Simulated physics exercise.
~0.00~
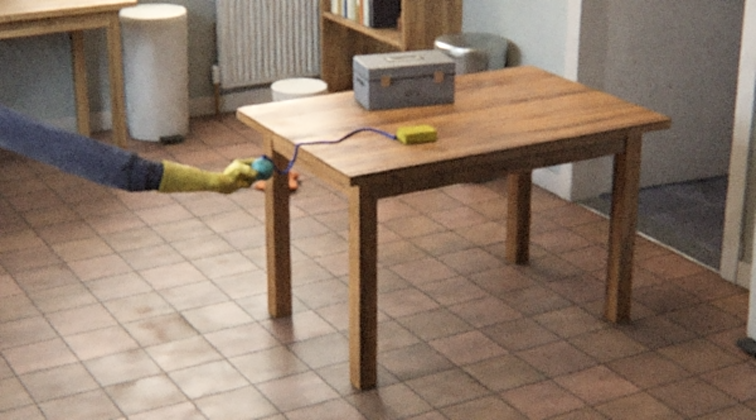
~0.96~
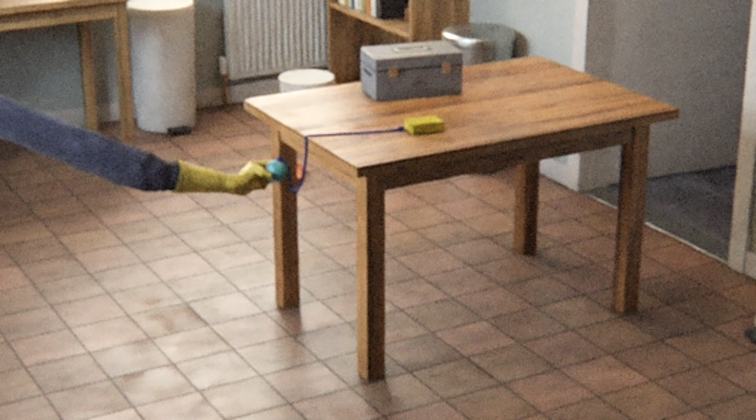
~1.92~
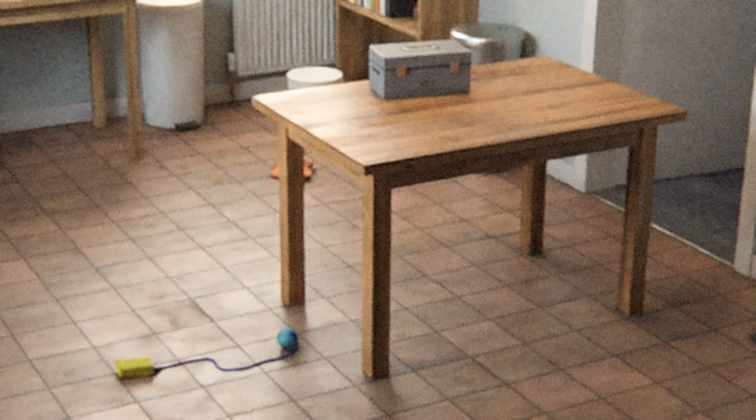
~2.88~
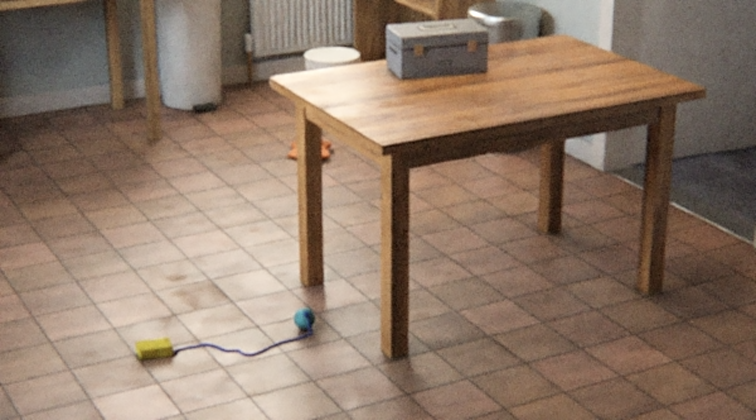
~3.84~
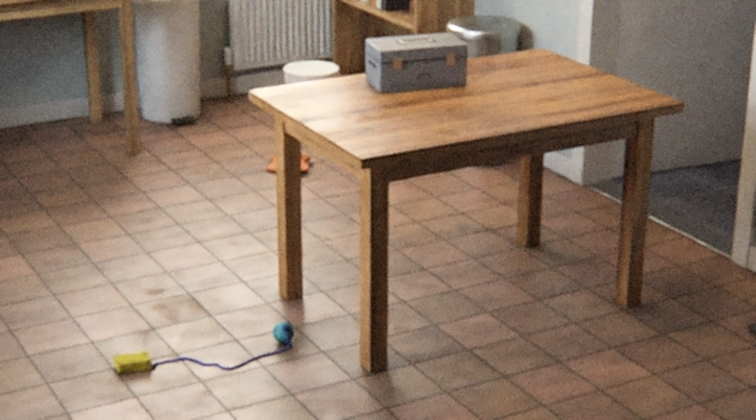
Turquoise ball on a cord dropping from a gloved hand beside a wooden table, the yellow sponge following it onto the tiled floor.
